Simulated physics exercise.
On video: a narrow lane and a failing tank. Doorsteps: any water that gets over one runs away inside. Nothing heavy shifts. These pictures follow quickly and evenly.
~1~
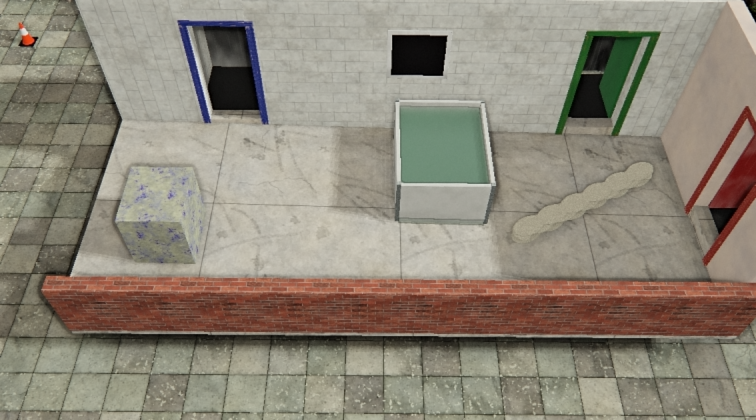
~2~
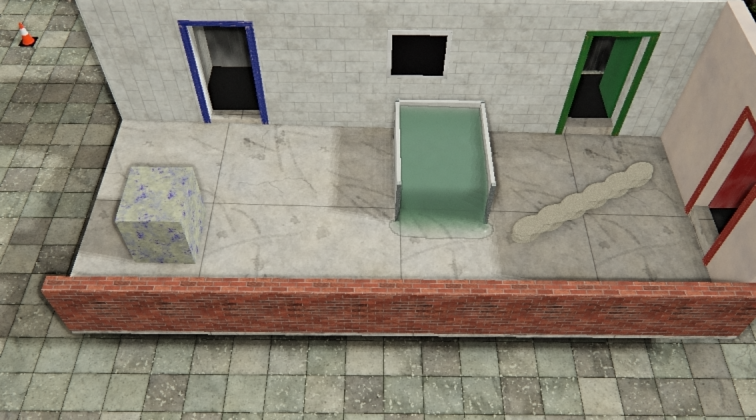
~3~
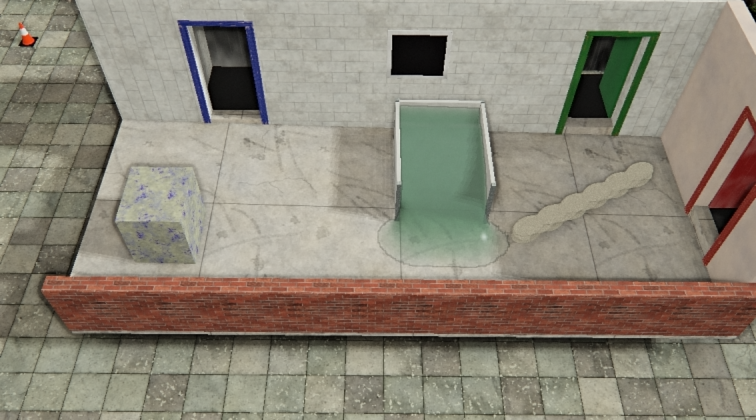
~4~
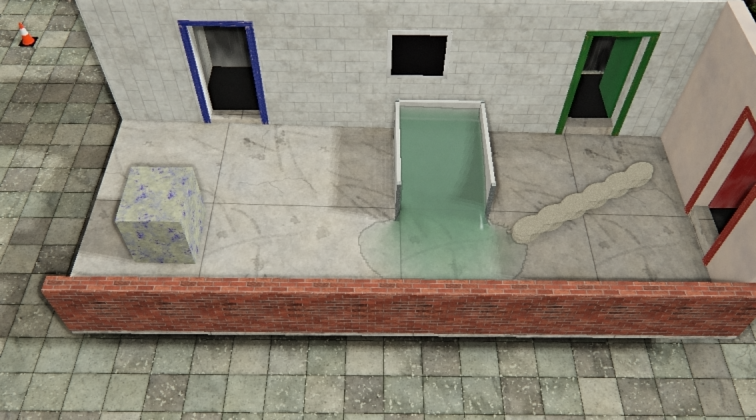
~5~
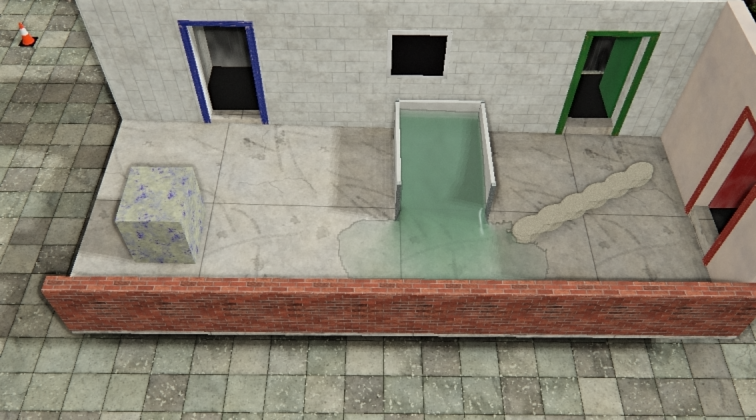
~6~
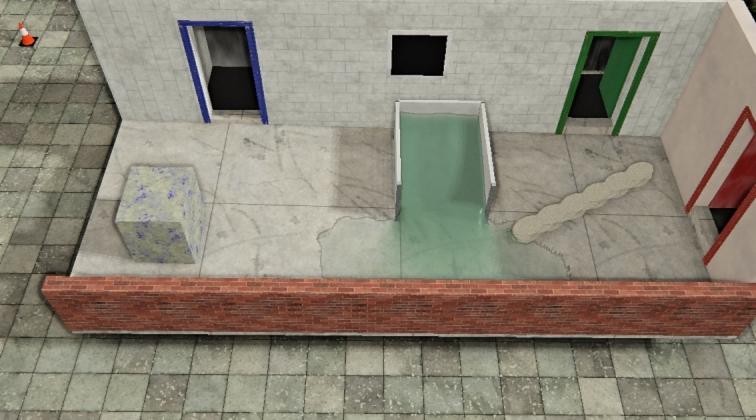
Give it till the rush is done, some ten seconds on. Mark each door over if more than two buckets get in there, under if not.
Blue door: Under, green door: Under, red door: Under.
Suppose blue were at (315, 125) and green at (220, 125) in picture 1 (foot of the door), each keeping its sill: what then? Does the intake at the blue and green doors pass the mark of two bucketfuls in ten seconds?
Note: Blue door falls short; green door falls short.
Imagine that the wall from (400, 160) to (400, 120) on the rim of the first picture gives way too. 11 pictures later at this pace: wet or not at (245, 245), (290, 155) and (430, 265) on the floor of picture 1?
Respectively: Drenched, drenched and parched.
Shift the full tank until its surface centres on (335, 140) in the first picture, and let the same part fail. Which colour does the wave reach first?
That would be the red one, I think.
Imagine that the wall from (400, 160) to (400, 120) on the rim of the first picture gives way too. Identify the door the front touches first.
Lab note - earliest arrival at the blue one.
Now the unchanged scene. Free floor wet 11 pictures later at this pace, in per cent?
That should be about 40 %.
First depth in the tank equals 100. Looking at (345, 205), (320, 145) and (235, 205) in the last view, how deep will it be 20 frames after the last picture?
About 2, 0, 10 %.
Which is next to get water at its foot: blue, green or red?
The one in red.
A moment on, water covers 20 % of the floor; the blue door not reached, the green door not reached, the red door not reached.
Next, water covers 40 % of the floor; the blue door not reached, the green door not reached, the red door wet at the sill, nothing in.
Then, water covers 65 % of the floor; the blue door wet at the sill, nothing in, the green door wet at the sill, nothing in, the red door under two buckets in.
Later, water covers 85 % of the floor; the blue door under two buckets in, the green door wet at the sill, nothing in, the red door under two buckets in.
In the end, water covers 75 % of the floor; the blue door under two buckets in, the green door wet at the sill, nothing in, the red door under two buckets in.
